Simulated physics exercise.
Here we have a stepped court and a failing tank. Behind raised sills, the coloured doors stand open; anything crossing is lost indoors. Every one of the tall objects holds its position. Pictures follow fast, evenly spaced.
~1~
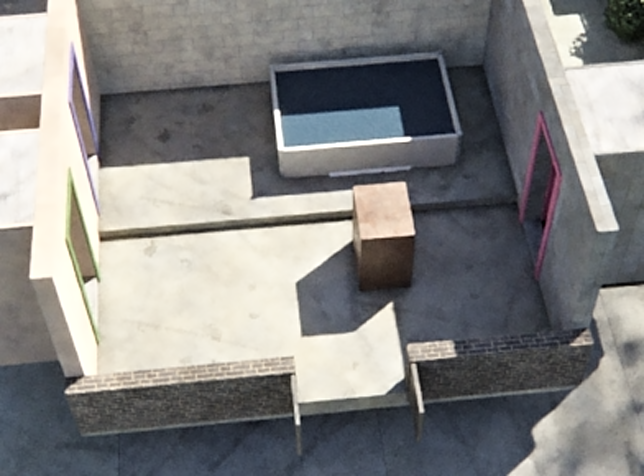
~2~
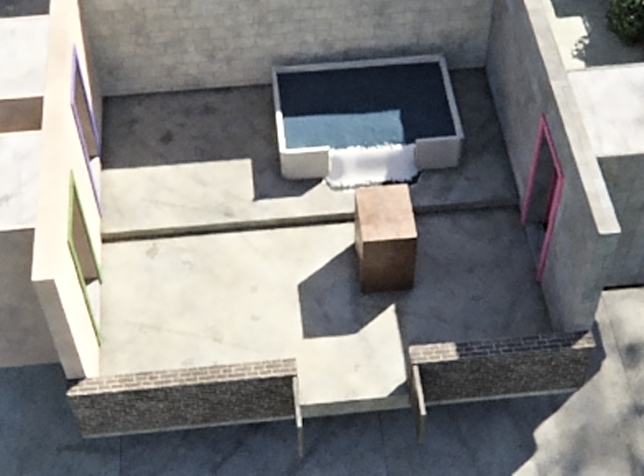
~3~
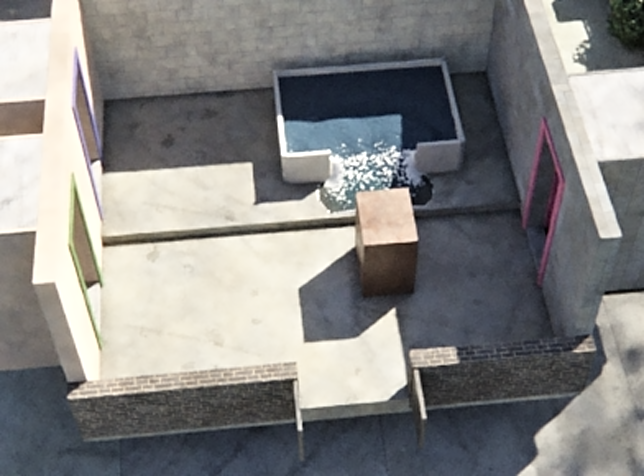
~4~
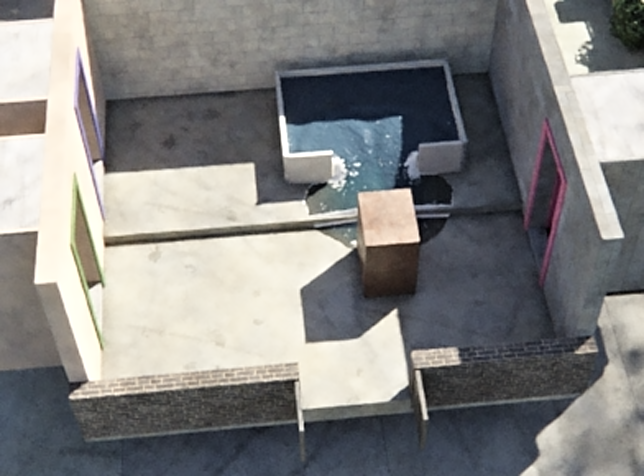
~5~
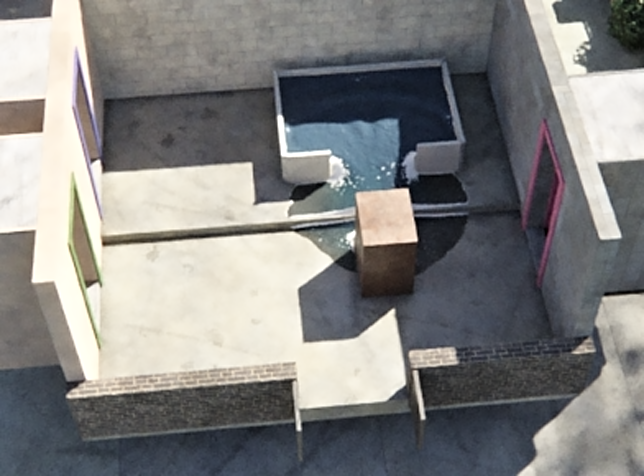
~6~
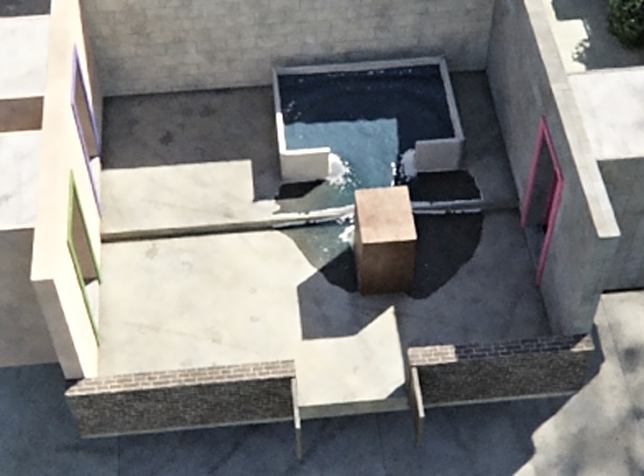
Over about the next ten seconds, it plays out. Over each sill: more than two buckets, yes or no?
Green door: No, not more; blue door: No, not more; pink door: Yes, more.
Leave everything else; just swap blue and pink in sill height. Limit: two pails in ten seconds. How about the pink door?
With the sills exchanged, the pink door falls below the cutoff.
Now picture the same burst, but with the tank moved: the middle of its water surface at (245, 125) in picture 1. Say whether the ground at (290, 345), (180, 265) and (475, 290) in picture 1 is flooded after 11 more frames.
Result: Inundated; inundated; spared.
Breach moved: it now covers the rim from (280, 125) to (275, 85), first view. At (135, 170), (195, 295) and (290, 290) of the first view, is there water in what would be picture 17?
In turn: Under water, no water, dry.
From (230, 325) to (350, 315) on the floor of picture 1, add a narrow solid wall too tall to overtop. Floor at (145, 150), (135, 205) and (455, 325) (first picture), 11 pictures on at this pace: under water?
Untouched, untouched, submerged.
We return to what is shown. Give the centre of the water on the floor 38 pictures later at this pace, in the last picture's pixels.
My pick is pixel (326, 250).
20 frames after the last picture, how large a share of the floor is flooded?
I reckon 60 per cent or so.
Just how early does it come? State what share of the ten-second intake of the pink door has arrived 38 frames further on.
Working it through, I arrive at 90 %.
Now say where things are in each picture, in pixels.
In the first picture, still water in the open tank at (363, 104).
In the second picture, water pours out at (372, 161) and has run to (330, 182).
In the third picture, the front is at (343, 214), out from the gap at (373, 167).
In the fourth picture, water pours out at (375, 168) and has run to a hidden place.
In the fifth picture, water pours out at (373, 168) and has run to a hidden place.
In the sixth picture, the front is at (423, 290), out from the gap at (372, 165).
A moment on, water covers 25 % of the floor; the green door not reached, the blue door not reached, the pink door not reached.
Next, water covers 50 % of the floor; the green door not reached, the blue door not reached, the pink door over two buckets in.
Then, water covers 60 % of the floor; the green door wet at the sill, nothing in, the blue door not reached, the pink door far over two buckets in.
Later, water covers 60 % of the floor; the green door wet at the sill, nothing in, the blue door not reached, the pink door far over two buckets in.
In the end, water covers 60 % of the floor; the green door wet at the sill, nothing in, the blue door not reached, the pink door far over two buckets in.
